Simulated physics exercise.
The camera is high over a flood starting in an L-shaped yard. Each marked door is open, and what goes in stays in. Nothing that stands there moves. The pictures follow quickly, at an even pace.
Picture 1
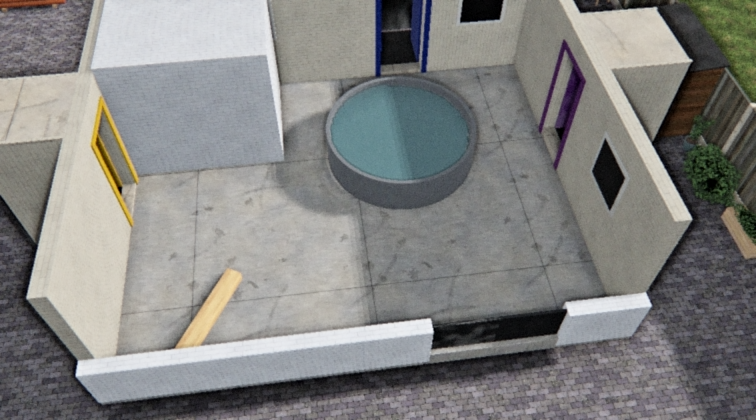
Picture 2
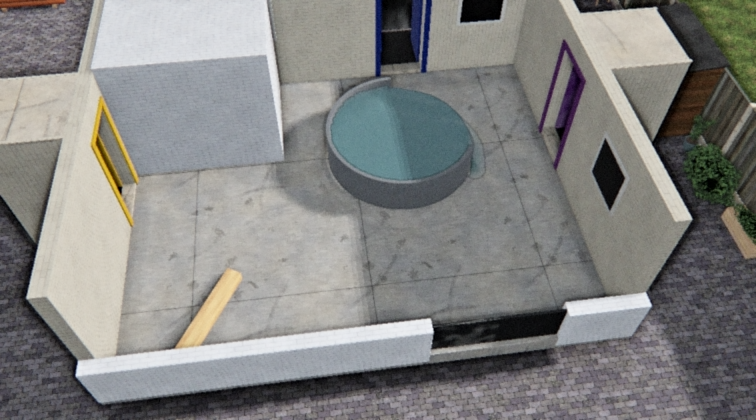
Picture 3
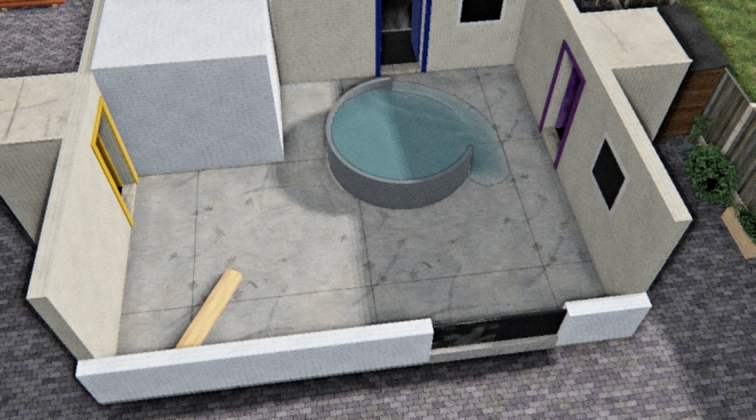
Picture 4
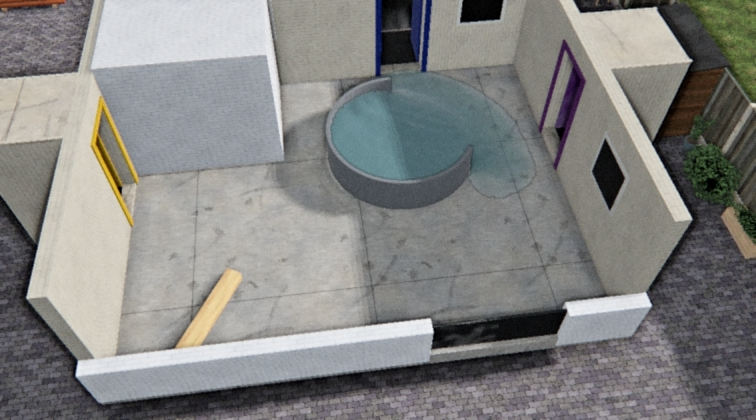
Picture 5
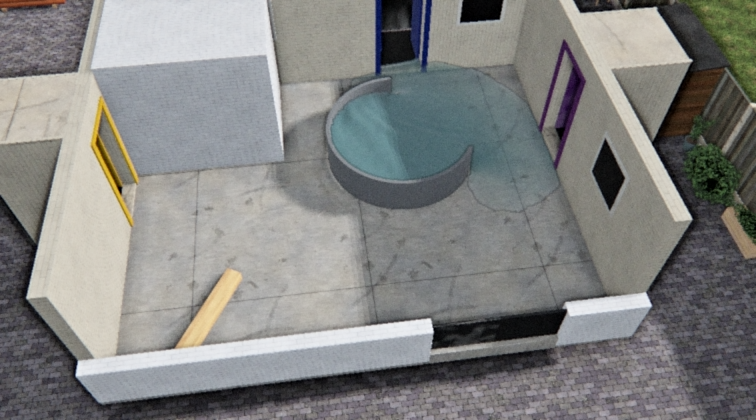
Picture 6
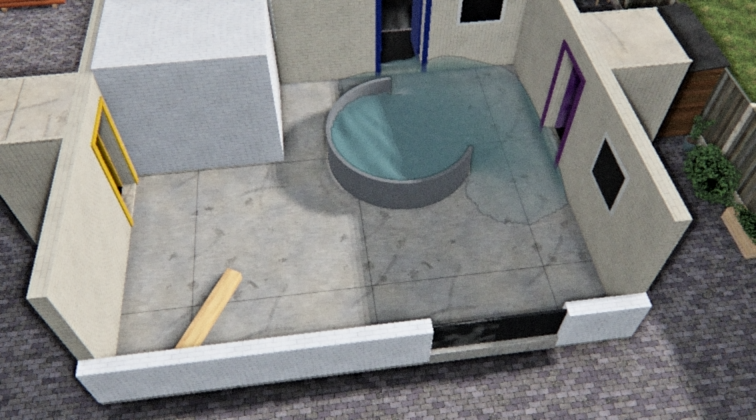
In this clip, a round grey tank of water stands in a walled yard, then its right side opens and water pours out, spreading across the paving toward the blue-framed doorway and the wall with the purple-framed doorway.
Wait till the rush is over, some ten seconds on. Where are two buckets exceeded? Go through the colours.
In the end: The yellow door admits no more than that; the blue door lets in a lot; the purple door lets in a lot.
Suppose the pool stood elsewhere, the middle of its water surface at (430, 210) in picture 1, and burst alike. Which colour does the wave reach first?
I say the one in purple.
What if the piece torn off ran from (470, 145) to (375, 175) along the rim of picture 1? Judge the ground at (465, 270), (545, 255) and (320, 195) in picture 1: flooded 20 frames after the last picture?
In turn: Flooded, wet, no water.
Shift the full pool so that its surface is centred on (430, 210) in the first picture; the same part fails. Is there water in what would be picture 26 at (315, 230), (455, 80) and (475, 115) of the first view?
In turn: Free of water, under water, under water.
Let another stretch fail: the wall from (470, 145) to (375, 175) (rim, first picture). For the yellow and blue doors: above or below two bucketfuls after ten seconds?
In short: The yellow door floods; the blue door keeps below it.
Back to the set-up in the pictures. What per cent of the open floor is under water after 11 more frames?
Roughly 25 per cent.
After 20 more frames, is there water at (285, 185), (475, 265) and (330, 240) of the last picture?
One after the other: Free of water, covered, clear.
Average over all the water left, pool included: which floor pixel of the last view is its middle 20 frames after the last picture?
Roughly at (457, 144).
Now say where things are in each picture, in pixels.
The first picture shows still water in the round tank at (401, 129).
In the second picture, water pours out at (452, 115) and has run to a hidden place.
In the third picture, water pours out at (452, 117) and has run to a hidden place.
In the fourth picture, the front is at (379, 76), out from the gap at (451, 119).
In the fifth picture, water pours out at (451, 119) and has run to (549, 191).
In the sixth picture, the front is at (565, 199), out from the gap at (451, 119).
A moment on, water covers 25 % of the floor; the yellow door not reached, the blue door far over two buckets in, the purple door over two buckets in.
Next, water covers 25 % of the floor; the yellow door not reached, the blue door far over two buckets in, the purple door far over two buckets in.
Then, water covers 45 % of the floor; the yellow door not reached, the blue door far over two buckets in, the purple door far over two buckets in.
Later, water covers 70 % of the floor; the yellow door not reached, the blue door far over two buckets in, the purple door far over two buckets in.
In the end, water covers 90 % of the floor; the yellow door wet at the sill, nothing in, the blue door far over two buckets in, the purple door far over two buckets in.
